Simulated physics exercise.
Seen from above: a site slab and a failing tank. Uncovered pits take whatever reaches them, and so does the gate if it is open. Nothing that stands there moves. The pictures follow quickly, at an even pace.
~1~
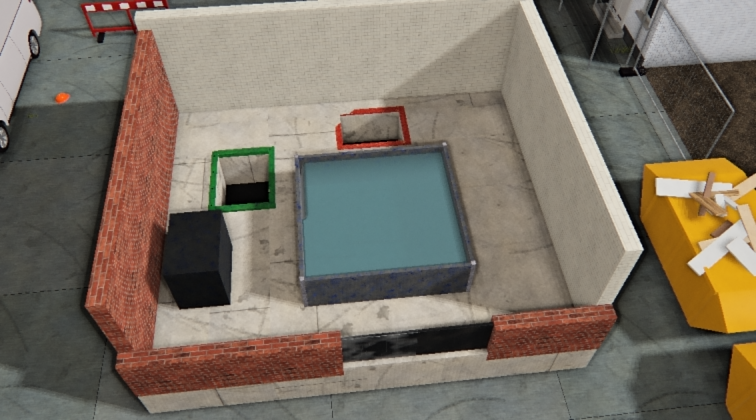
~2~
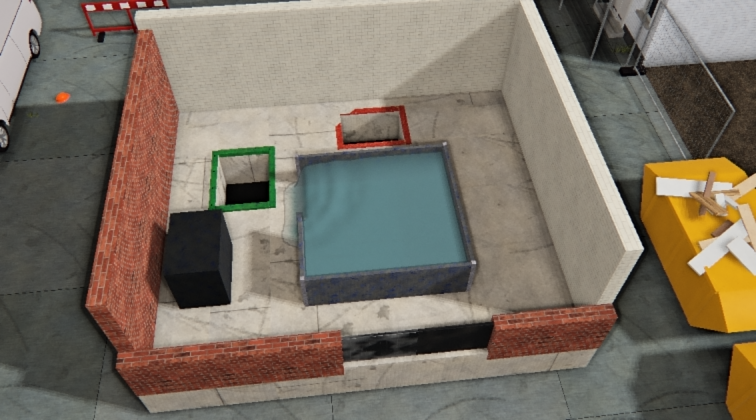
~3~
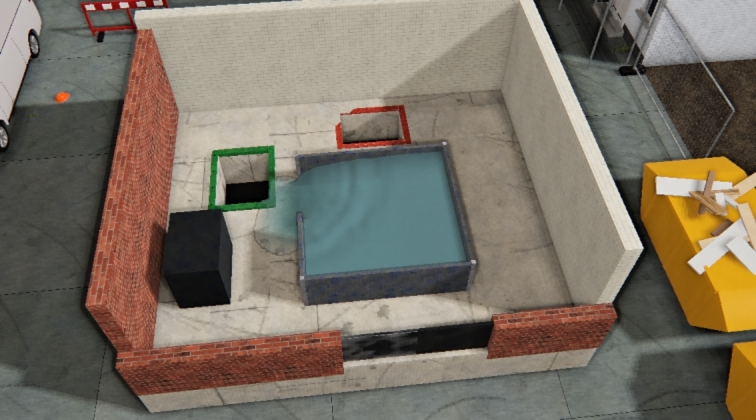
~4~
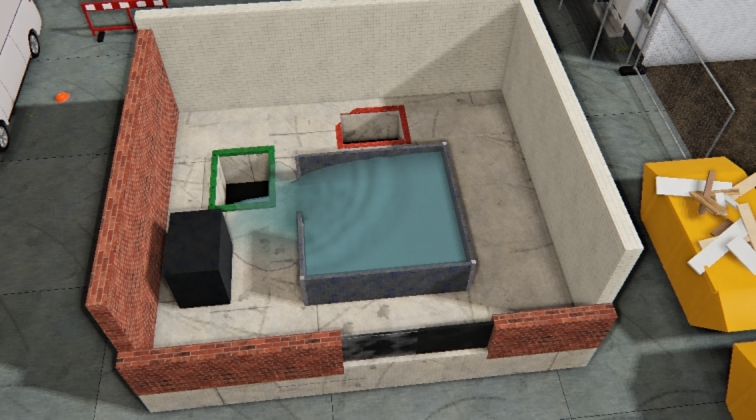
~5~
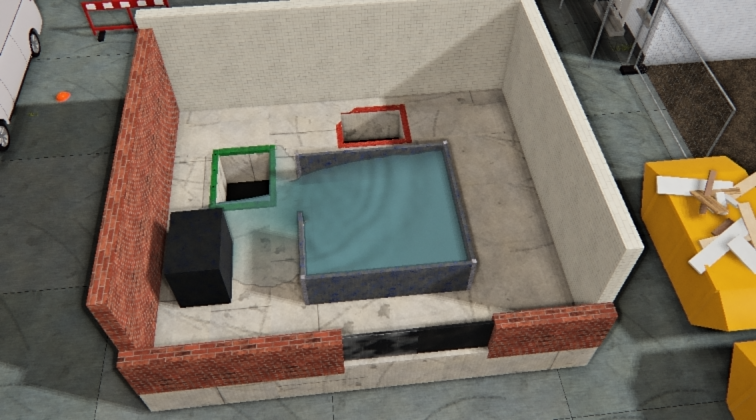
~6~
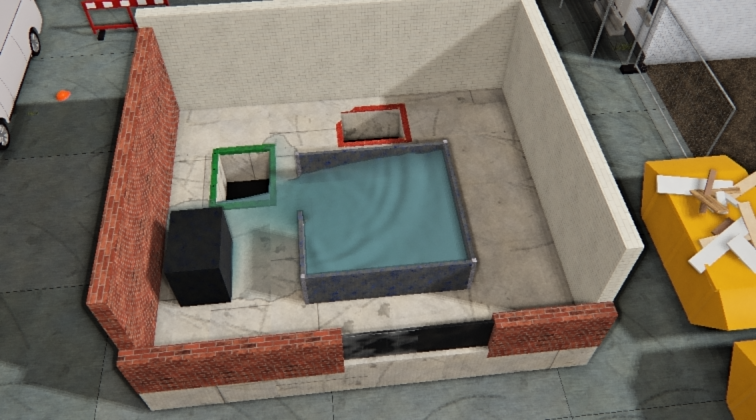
A large grey-rimmed tank of blue-green water stands on a pale walled slab, seen from above at a fixed angle. A green-edged opening and a black block are to its left, a red-edged opening behind it, low brick walls at the left and front, and a yellow container outside at right. The still water ripples, then pours through a gap in the tank's left side and spreads across the slab toward the green-edged opening and block.
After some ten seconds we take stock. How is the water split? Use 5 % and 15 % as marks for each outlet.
In the end: The gate takes under 5 %; the green pit takes over 15 %; the red pit takes from 5 to 15 %.
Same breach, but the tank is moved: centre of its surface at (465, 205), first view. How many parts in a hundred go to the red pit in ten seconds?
In per cent: Red 6.
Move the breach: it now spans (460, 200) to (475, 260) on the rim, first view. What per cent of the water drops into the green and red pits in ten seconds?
In per cent: Green 2, red 25.
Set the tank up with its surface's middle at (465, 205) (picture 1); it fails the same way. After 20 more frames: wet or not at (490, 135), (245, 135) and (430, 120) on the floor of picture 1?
In turn: Free of water, awash, dry.
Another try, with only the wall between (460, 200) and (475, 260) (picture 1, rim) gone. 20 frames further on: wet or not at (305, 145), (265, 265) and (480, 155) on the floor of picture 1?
One after the other: No water, clear, under water.
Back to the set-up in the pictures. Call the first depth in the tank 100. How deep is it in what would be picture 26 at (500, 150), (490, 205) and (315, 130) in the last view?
In that order: 0, 0 and 2 per cent.
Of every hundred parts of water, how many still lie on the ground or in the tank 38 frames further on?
Some 68 per cent.
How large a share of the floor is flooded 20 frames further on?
Some 45 per cent.
A moment on, water covers 20 % of the floor; the gate 0 %, the green pit 7 %, the red pit 0 %.
Next, water covers 35 % of the floor; the gate 0 %, the green pit 13 %, the red pit 0 %.
Then, water covers 45 % of the floor; the gate 0 %, the green pit 20 %, the red pit 0 %.
Later, water covers 70 % of the floor; the gate 0 %, the green pit 28 %, the red pit 3 %.
In the end, water covers 95 % of the floor; the gate 0 %, the green pit 32 %, the red pit 10 %.
